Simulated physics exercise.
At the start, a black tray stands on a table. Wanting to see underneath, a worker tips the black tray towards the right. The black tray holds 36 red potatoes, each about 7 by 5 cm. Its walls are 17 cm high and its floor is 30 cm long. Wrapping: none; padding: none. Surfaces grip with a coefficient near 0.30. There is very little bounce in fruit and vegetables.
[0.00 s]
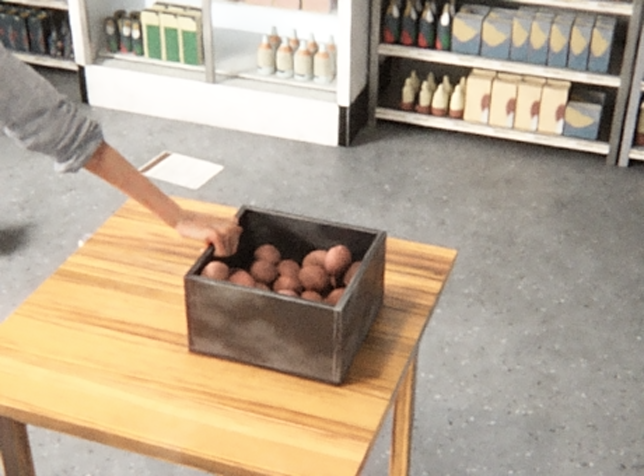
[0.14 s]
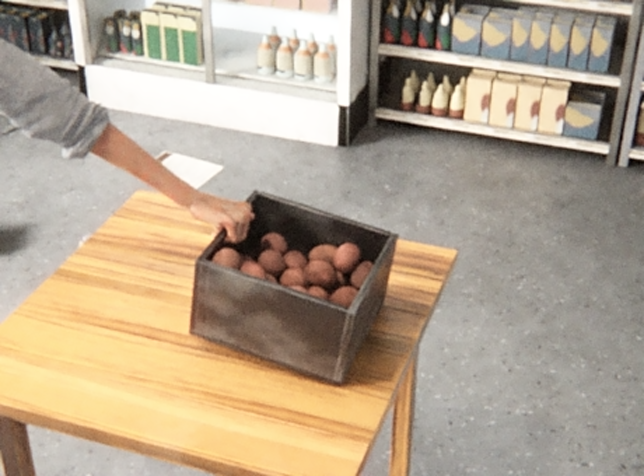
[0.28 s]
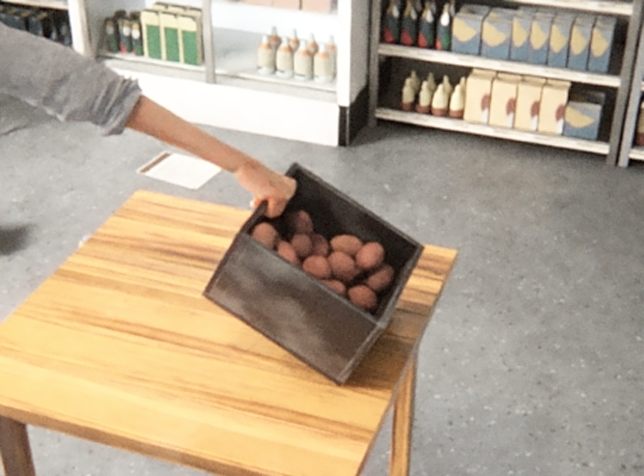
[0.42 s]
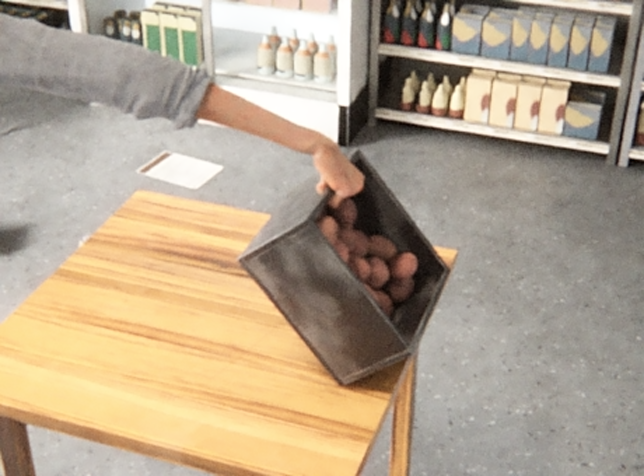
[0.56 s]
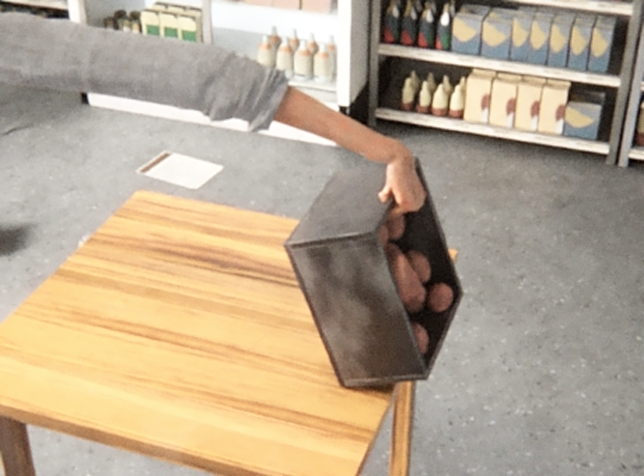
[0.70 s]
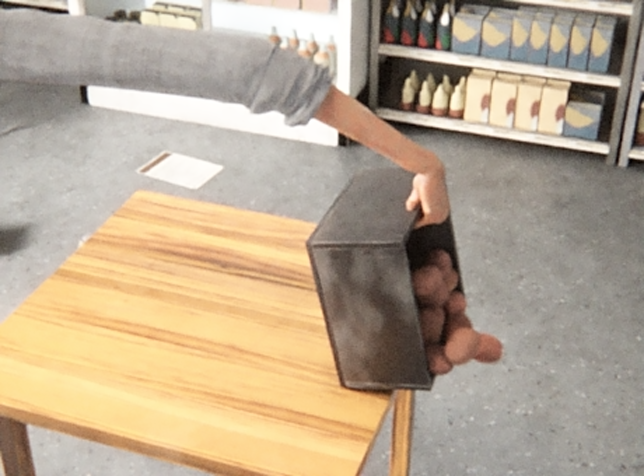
A hand tilting a black tray of red potatoes steeply rightward on a wooden table, the first few potatoes tumbling out.
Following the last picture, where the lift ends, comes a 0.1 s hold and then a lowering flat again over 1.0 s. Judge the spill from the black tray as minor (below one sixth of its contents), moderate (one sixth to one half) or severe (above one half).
My bet is the number getting out will be one sixth through one half of the total.
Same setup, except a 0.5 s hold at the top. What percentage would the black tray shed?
Black tray 30%.
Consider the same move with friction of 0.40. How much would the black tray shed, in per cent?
Then the black tray sheds 30 per cent of its load.
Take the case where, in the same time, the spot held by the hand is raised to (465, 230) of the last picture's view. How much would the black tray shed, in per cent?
In that case the black tray sheds 60 per cent.
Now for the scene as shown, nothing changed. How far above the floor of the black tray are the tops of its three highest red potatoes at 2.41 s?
Height: Roughly 14 cm.
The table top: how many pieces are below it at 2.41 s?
Estimate - about 10 in total.
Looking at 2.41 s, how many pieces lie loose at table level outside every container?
About 0.
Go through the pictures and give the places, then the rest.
In the first frame (each is followed by its nearest rim corner in this view), black tray, (335, 307); 0° from level; none out.
Black tray, (349, 310); 8° from level, in the second frame.
Black tray, (379, 322); 27° from level, in the third frame.
Black tray, (410, 347); 50° from level, in the fourth frame.
Black tray, (427, 372); 69° from level, in the fifth frame.
Black tray, (431, 383); 77° from level; 3 out, the lowest potato at (485, 349), in the sixth frame.
After 0.97 s, tilt 71°; black tray 27 in, 9 out.
After 1.31 s, tilt 37°; black tray 27 in, 9 out.
After 1.79 s, tilt 0°; black tray 26 in, 10 out.
Outcome (at 2.41 s), black tray 26 in, 10 out. Asked share, 10 of 36, 28 per cent.
